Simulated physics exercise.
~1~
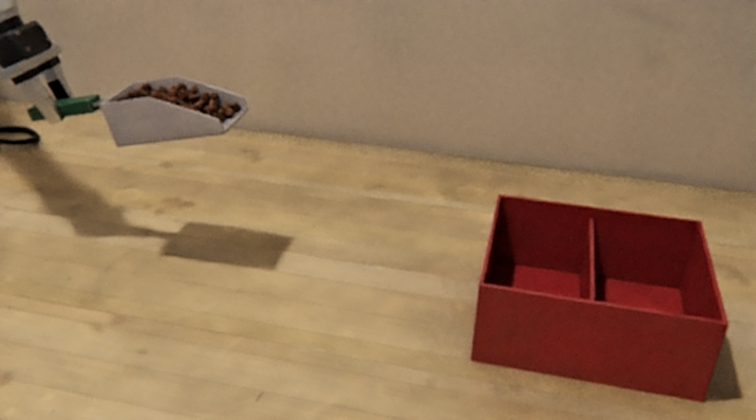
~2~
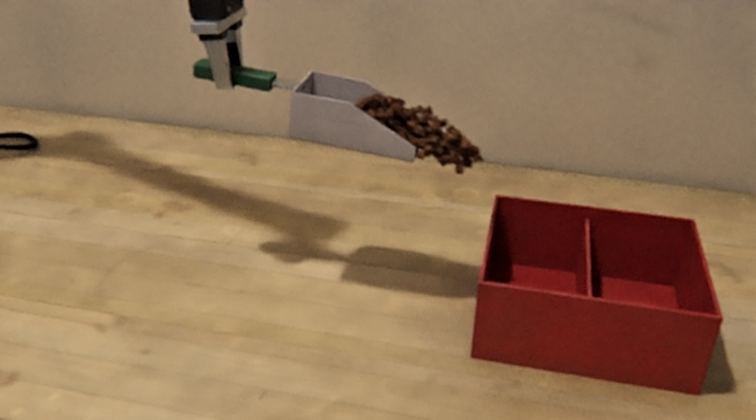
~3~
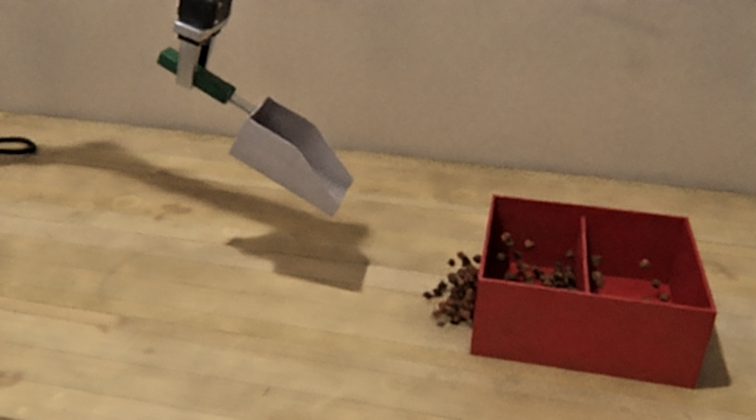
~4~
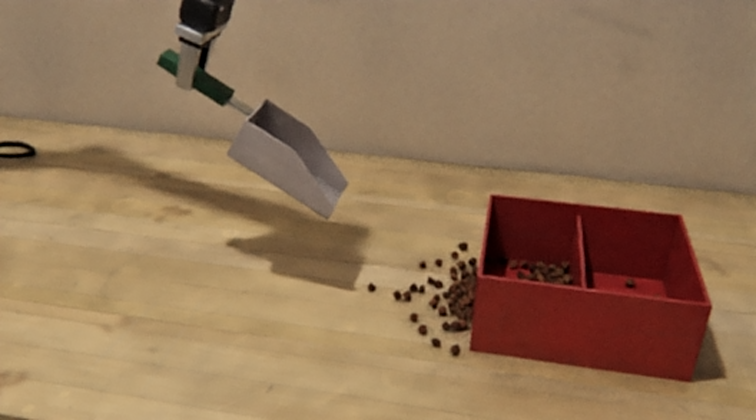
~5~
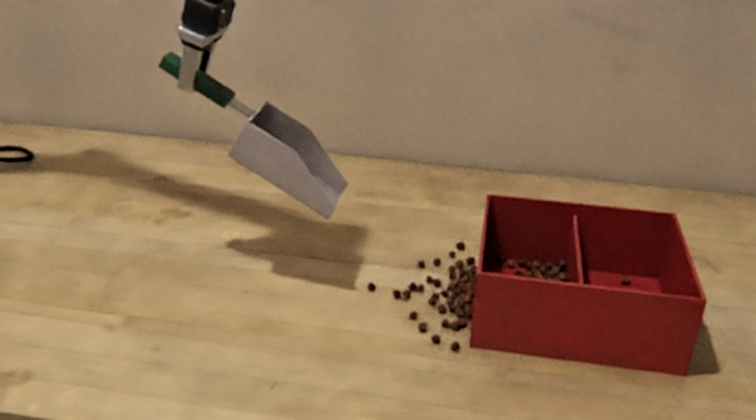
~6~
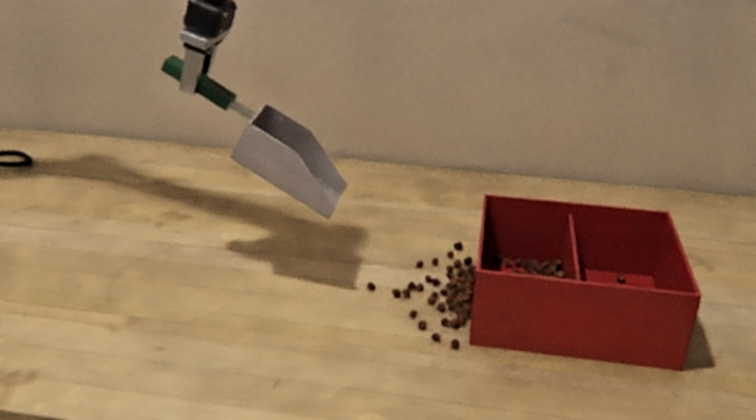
Robot arm carrying a scoop of brown pellets right, tipping them into a divided red box, many scattering on the table.
